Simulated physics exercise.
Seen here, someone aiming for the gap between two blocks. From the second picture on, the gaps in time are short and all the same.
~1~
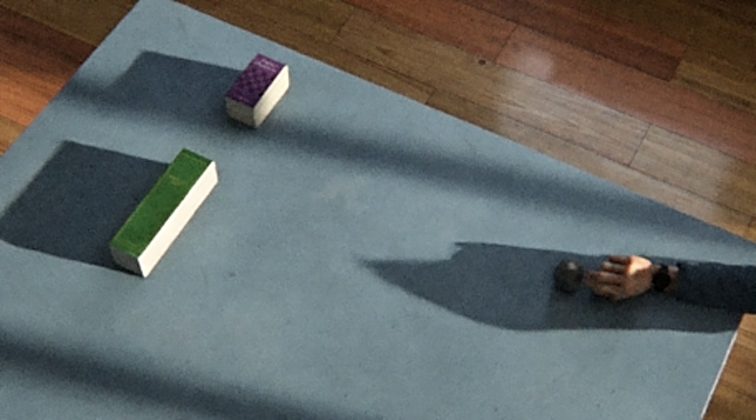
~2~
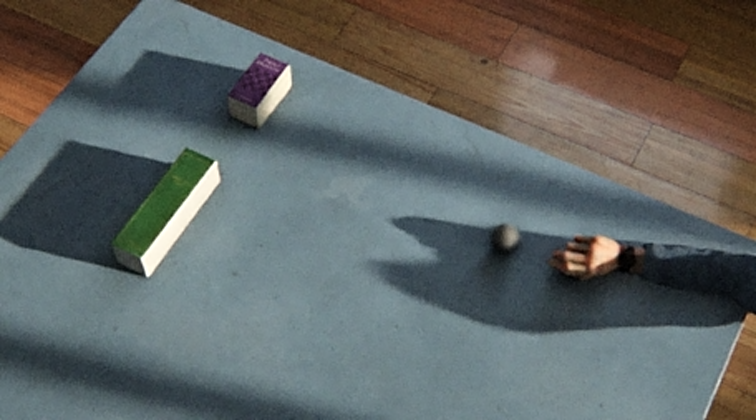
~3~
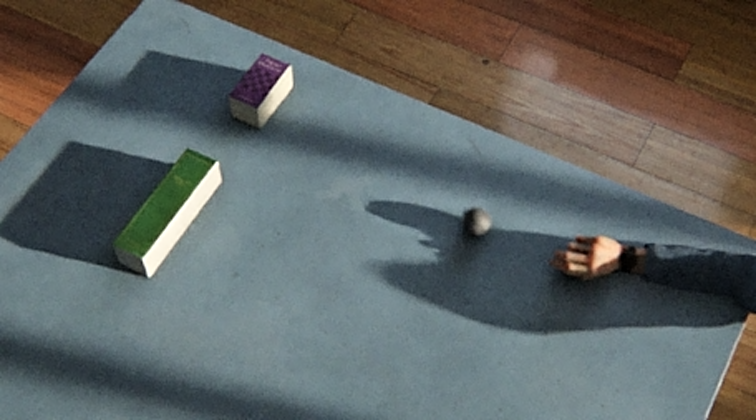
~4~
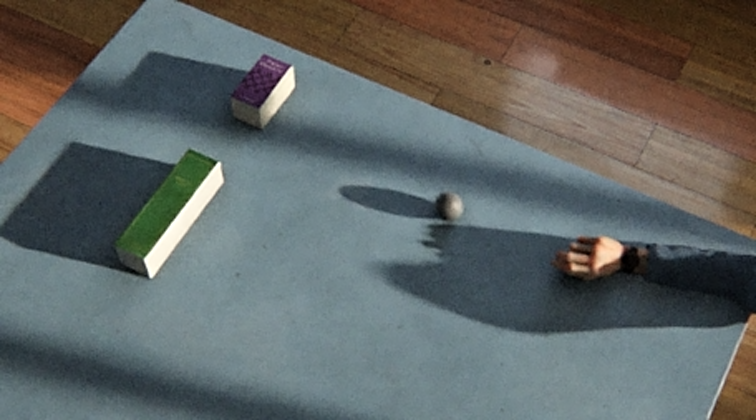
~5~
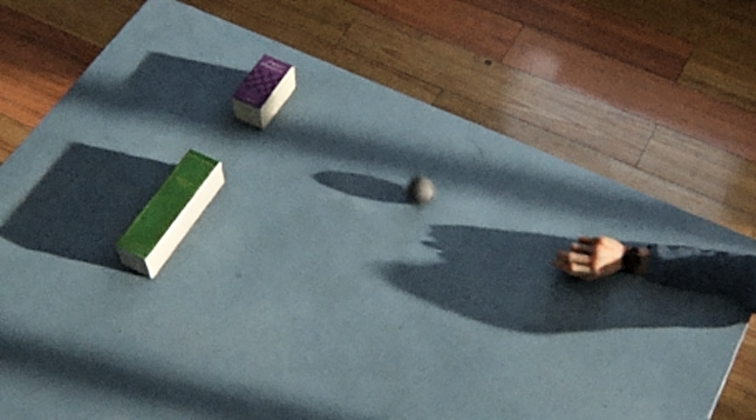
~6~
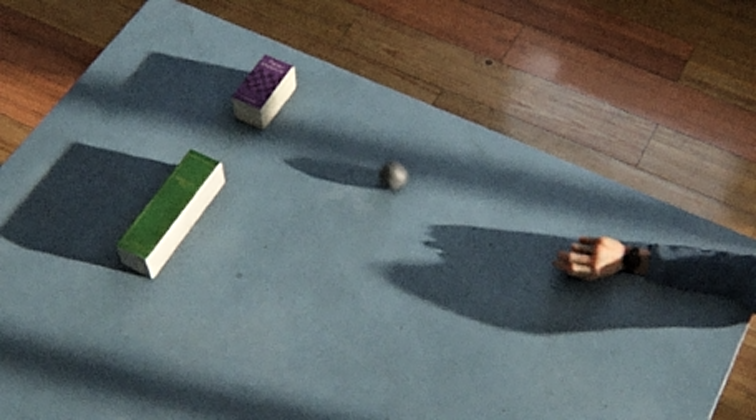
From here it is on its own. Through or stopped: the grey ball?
Outcome: The grey ball bounces off.
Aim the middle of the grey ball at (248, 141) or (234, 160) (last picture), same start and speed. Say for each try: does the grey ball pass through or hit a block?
The grey ball rolls through; gets between the blocks.
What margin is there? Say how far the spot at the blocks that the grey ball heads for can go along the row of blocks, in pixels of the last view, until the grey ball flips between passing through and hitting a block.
About 20 pixels down.
Then, 0.28 s after the last picture, grey ball coming back near (310, 121).
Then, 0.78 s after the last picture, grey ball coming back near (380, 125).
Then, 1.24 s after the last picture, grey ball coming back near (430, 127).
By the end, the grey ball hits a block.
